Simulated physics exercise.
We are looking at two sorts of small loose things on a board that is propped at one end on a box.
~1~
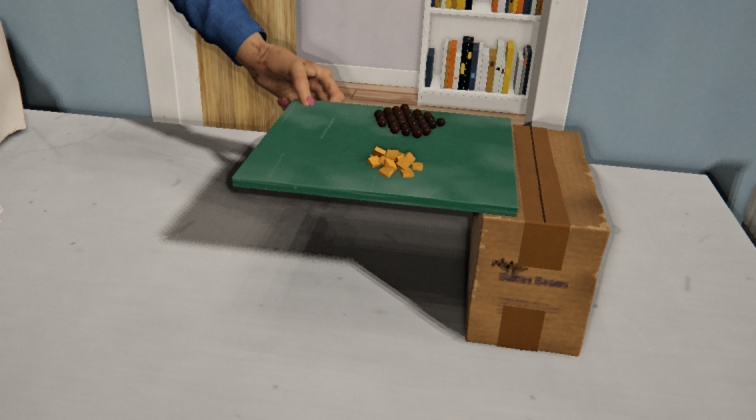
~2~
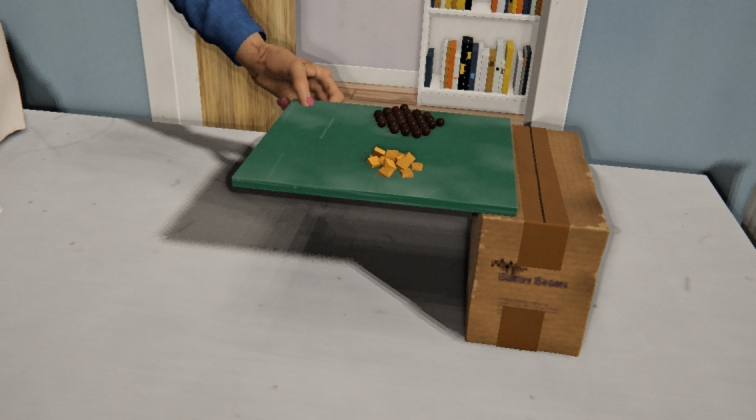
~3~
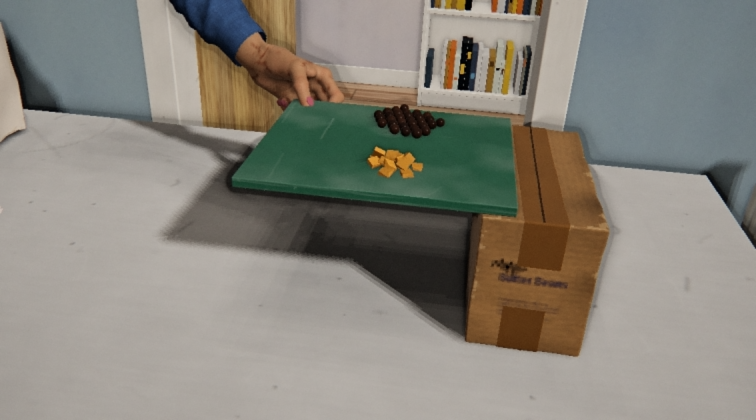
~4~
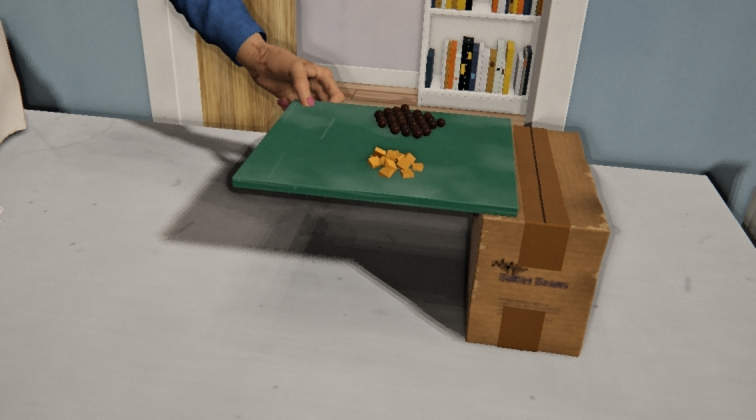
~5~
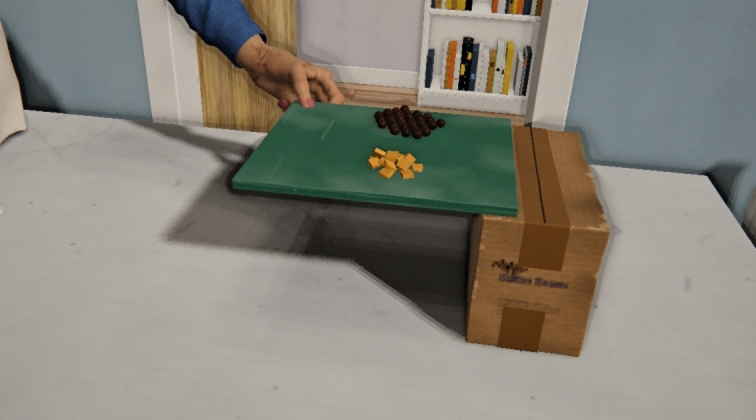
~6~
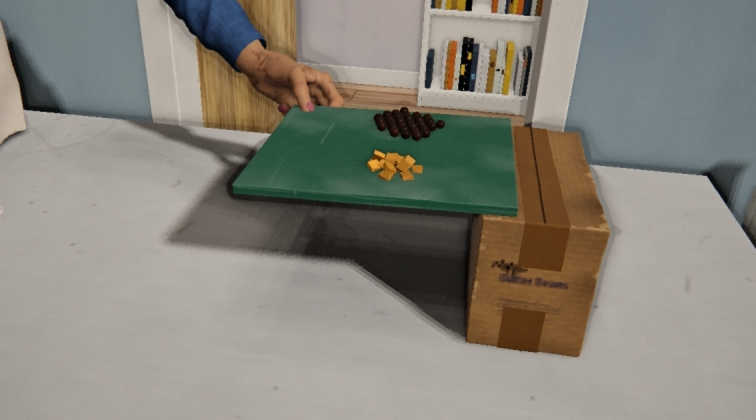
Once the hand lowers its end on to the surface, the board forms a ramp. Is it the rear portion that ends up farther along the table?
Yes, the rear one does.
Then, 0.39 s later than the last frame, board sloping at 12°; near portion every one still on the board; far portion every one still on the board.
Then, 0.88 s later than the last frame, board sloping at 27°; near portion every one still on the board; far portion mostly up to a board's length out.
Then, 1.40 s later than the last frame, board resting at 39°; near portion mostly at the foot of the board; far portion mostly one to two board lengths out.
When it is over, board resting at 39°; near portion mostly at the foot of the board; far portion mostly more than two board lengths out, roughly a quarter gone off the table; the far portion has gone farther.
